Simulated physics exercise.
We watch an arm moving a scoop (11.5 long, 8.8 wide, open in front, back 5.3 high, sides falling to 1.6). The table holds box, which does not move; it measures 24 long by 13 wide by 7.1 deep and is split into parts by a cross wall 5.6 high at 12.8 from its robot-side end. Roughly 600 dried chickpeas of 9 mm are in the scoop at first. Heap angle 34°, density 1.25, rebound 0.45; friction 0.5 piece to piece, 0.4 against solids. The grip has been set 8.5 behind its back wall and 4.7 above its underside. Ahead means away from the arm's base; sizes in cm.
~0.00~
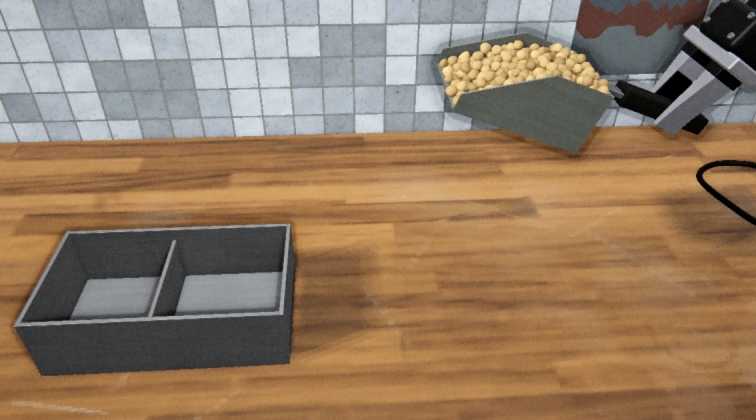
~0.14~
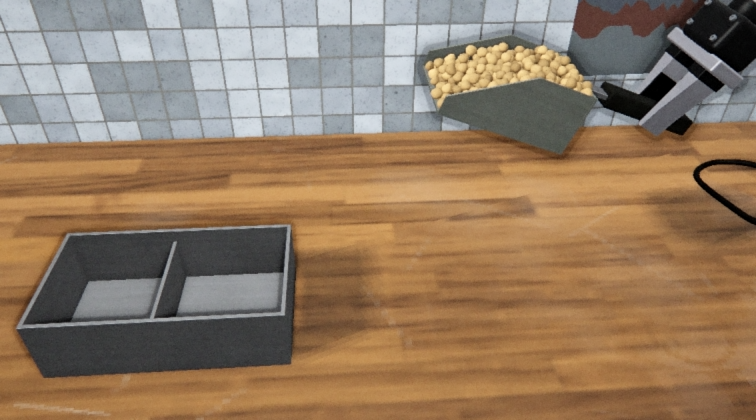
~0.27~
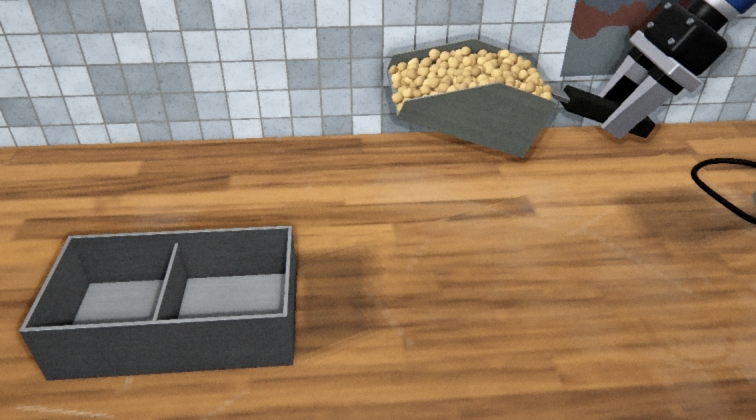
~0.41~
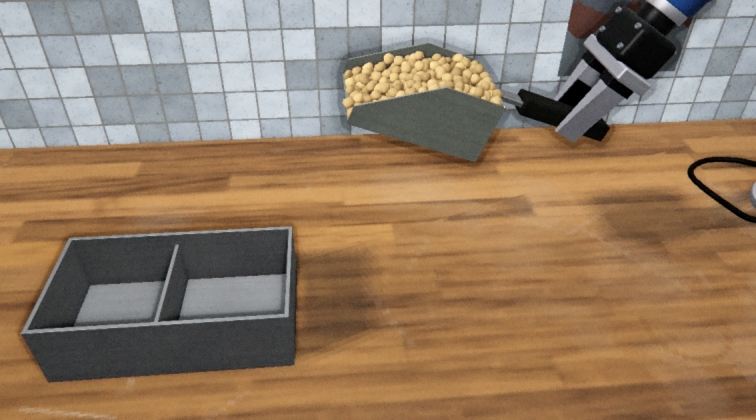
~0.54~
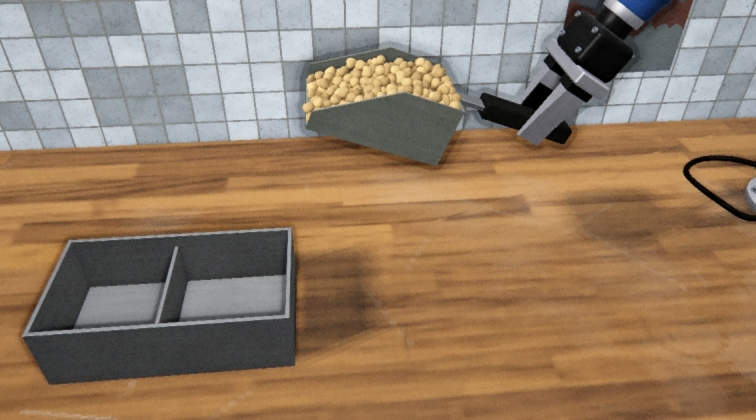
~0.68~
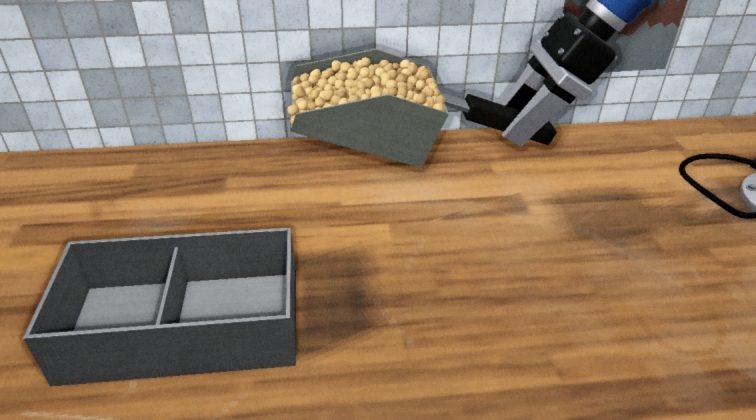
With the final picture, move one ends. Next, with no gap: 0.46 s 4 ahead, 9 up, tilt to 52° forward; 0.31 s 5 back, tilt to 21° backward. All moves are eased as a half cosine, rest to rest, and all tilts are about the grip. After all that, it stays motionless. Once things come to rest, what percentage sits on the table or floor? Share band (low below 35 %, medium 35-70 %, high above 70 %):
It is high, above 70 %.
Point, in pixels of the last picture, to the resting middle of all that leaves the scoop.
(328, 311).
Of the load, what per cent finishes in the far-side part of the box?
Estimate: Near 5 %.
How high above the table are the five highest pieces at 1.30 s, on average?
Around 22 cm, I reckon.
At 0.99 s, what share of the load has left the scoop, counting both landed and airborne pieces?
I'd say some 10 percent.
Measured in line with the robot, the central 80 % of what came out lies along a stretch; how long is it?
Around 20 cm long.
After 0.99 s, tilted 34° forward, highest piece 25 above the table; 529 on the scoop, 1 in the robot-side part, 70 in flight or on a rim.
After 1.30 s, tilted 15° forward, highest piece 24 above the table; 507 on the table or floor, 20 in the robot-side part, 1 on the scoop, 72 in flight or on a rim.
After 1.65 s, tilted 21° backward, highest piece 11 above the table; 529 on the table or floor, 42 in the robot-side part, 25 in the far-side part, 4 in flight or on a rim.
After 2.70 s, tilted 21° backward, highest piece 3 above the table; 533 on the table or floor, 42 in the robot-side part, 25 in the far-side part.
At rest, 533 on the table or floor, 42 in the robot-side part, 25 in the far-side part. That is 89 % on the table or floor.
